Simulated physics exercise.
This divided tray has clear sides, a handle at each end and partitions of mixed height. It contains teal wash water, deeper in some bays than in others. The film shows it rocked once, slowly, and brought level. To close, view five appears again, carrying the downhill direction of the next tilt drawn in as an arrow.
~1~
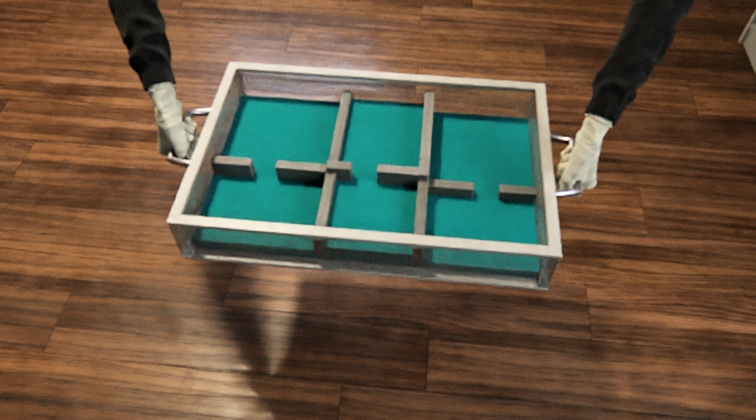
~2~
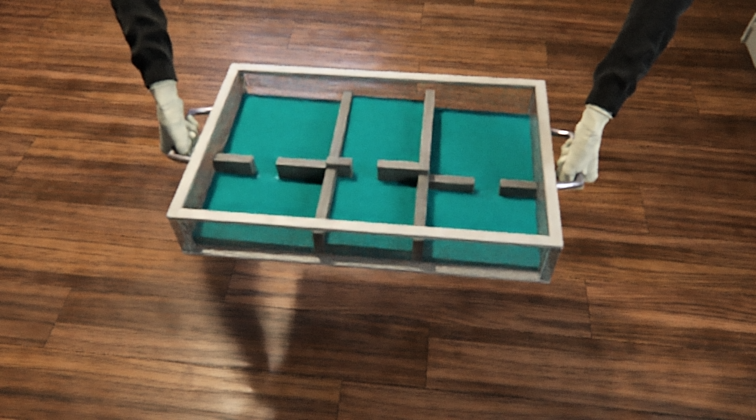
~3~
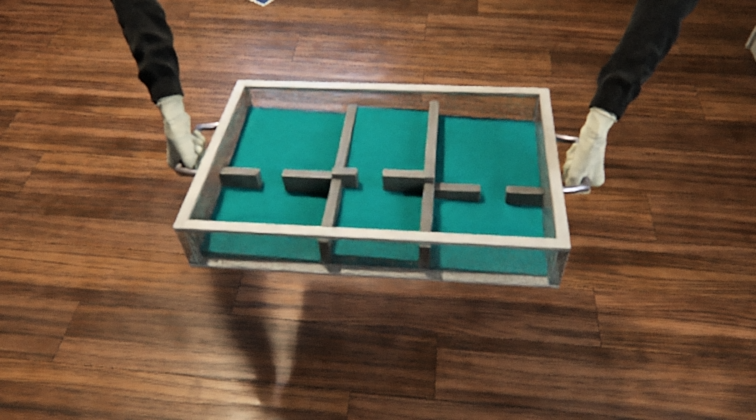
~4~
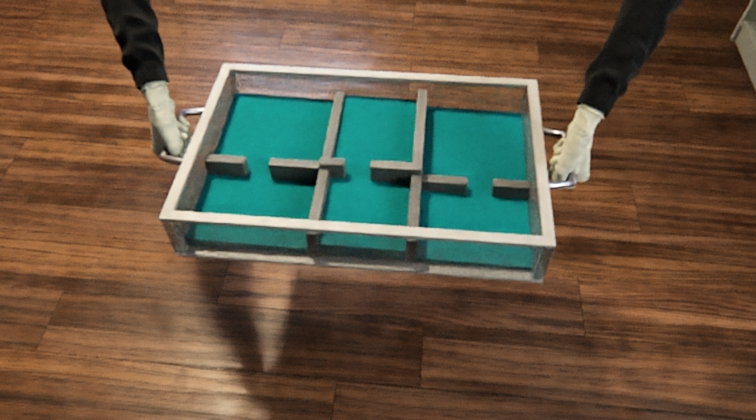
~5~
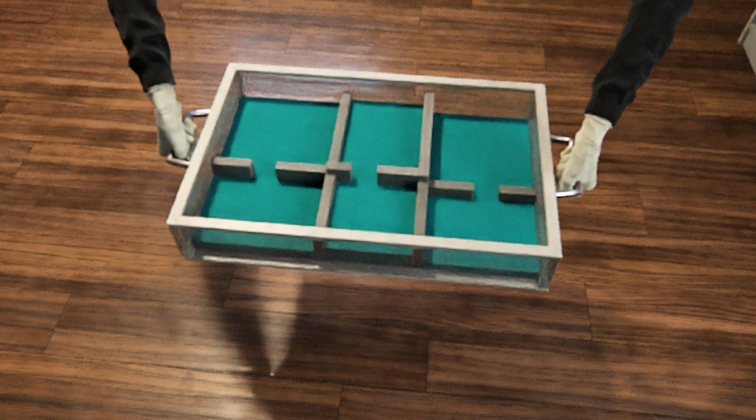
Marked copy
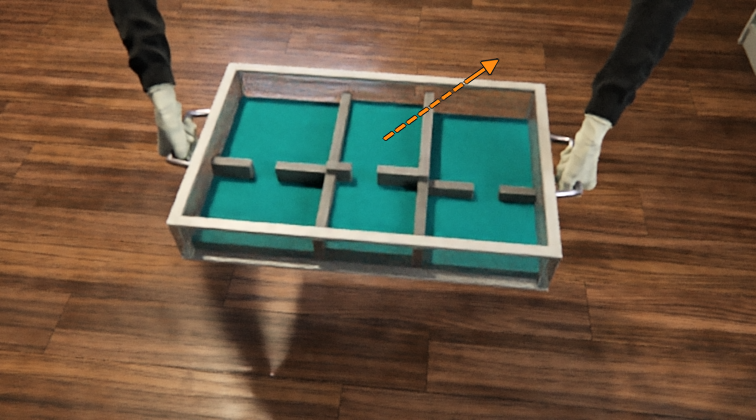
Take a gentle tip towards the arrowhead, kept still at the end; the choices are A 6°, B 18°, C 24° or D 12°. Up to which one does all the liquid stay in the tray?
Take D.
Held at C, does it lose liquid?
Yes, it does.
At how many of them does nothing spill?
Two.
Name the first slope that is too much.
That is slope B.
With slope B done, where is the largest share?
The back right bay.
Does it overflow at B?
Yes, that goes wrong.
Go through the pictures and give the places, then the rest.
The tray is level; deepest in the front middle bay, at (373, 214), shallowest in the back right, in the first picture.
Tipped about 3° down to the back left; no wall is crossed, in the second picture.
Tipped about 5° down to the back left; no wall is crossed, in the third picture.
Tipped about 2° down to the back left; no wall is crossed, in the fourth picture.
The tray is level; deepest in the front middle bay, at (373, 214), shallowest in the back right, in the fifth picture.
The arrow ends at (493, 62).
If A is chosen, nothing spills; the back left bay holds the most.
If B is chosen, about 5 % goes over the rim.
If C is chosen, about 38 % goes over the rim.
If D is chosen, nothing spills; the back middle bay holds the most.
